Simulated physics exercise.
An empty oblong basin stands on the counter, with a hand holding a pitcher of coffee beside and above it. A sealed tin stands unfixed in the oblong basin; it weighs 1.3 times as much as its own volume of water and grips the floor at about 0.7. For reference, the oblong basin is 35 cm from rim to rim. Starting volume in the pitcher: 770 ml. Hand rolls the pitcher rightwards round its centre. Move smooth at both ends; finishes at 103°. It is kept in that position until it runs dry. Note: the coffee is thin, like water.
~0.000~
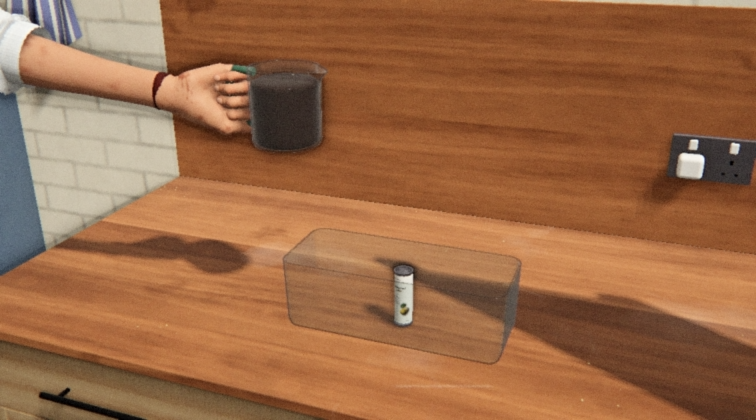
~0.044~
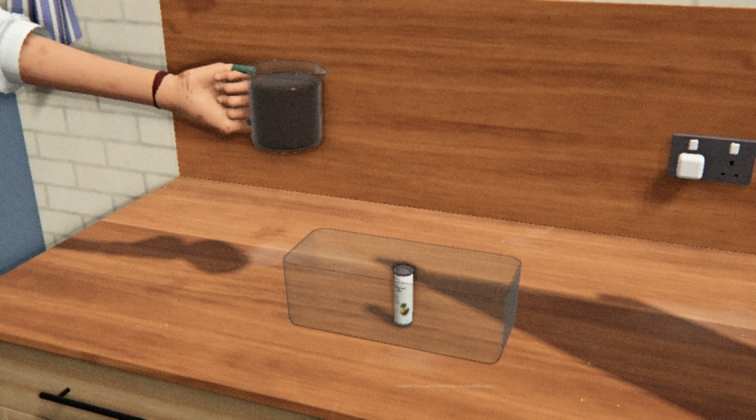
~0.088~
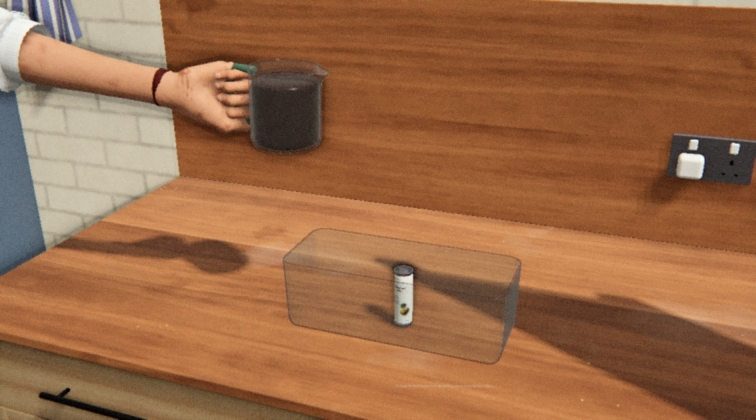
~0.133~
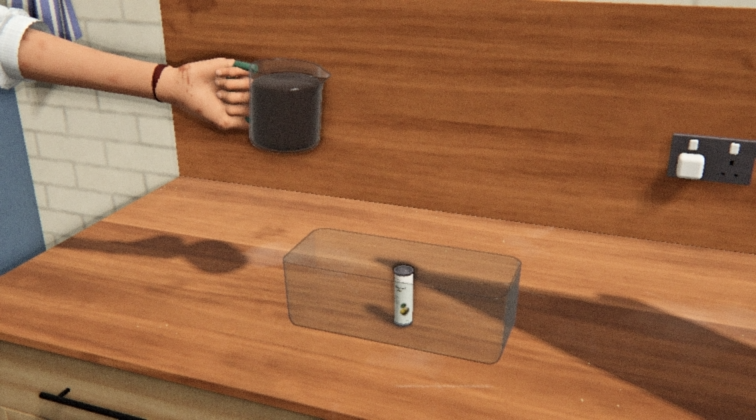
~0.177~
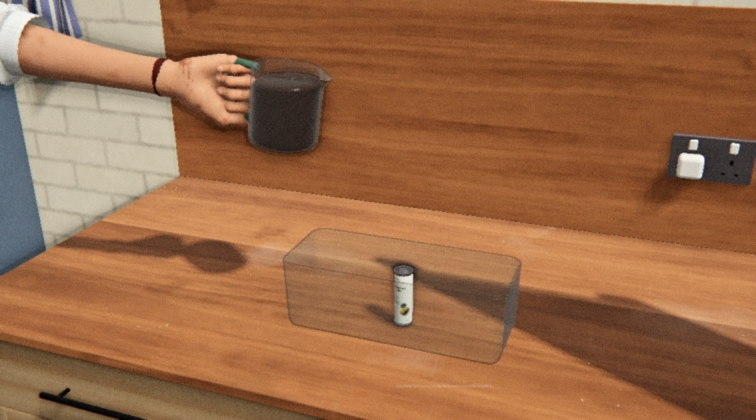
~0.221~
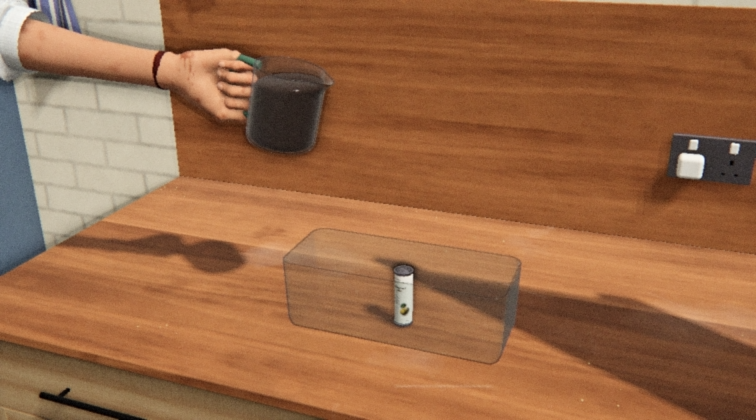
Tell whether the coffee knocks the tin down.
Odds are it is tipped over.
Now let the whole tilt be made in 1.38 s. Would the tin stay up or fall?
Result: Tin tipped over.
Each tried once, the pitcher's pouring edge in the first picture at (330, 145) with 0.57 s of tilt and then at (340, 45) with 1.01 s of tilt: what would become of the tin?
Run one: It does not tip. Run two: It tumbles.
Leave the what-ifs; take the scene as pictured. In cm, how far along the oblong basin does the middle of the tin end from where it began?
About 9.5 cm.
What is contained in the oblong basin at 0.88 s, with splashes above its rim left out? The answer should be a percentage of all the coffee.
40 %, more or less.
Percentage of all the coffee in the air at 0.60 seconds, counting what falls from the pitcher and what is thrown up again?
Roughly 18 percent.
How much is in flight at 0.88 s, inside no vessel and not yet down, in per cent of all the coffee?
In-air share: About 32 %.
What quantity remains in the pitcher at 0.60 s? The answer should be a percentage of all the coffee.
Some 80 % of it is still there.
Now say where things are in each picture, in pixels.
Tilt 0°; pouring edge (327, 72); surface from (256, 78) to (318, 83); the oblong basin's rim runs from (299, 244) to (514, 279); the tin's top is at (404, 273), in the first picture.
Tilt 1°; pouring edge (327, 72); surface from (256, 78) to (318, 83), in the second picture.
Tilt 2°; pouring edge (328, 73); surface from (257, 77) to (319, 83), in the third picture.
Tilt 5°; pouring edge (330, 76); surface from (258, 78) to (320, 84), in the fourth picture.
Tilt 8°; pouring edge (332, 79); surface from (259, 78) to (322, 84), in the fifth picture.
Tilt 12°; pouring edge (334, 83); surface from (259, 79) to (324, 86), in the sixth picture.
After 0.60 s the tilt is 69° and 80 per cent is still to pour; the tin stands where it began.
After 0.88 s the tilt is 100° and 27 per cent is still to pour; the tin leans 4°.
After 1.16 s the tilt is 103° and 4 per cent is still to pour; the tin lies on its side.
After 1.48 s the tilt is 103° and 0 per cent is still to pour; the tin lies on its side.
In the end the tin lies on its side.
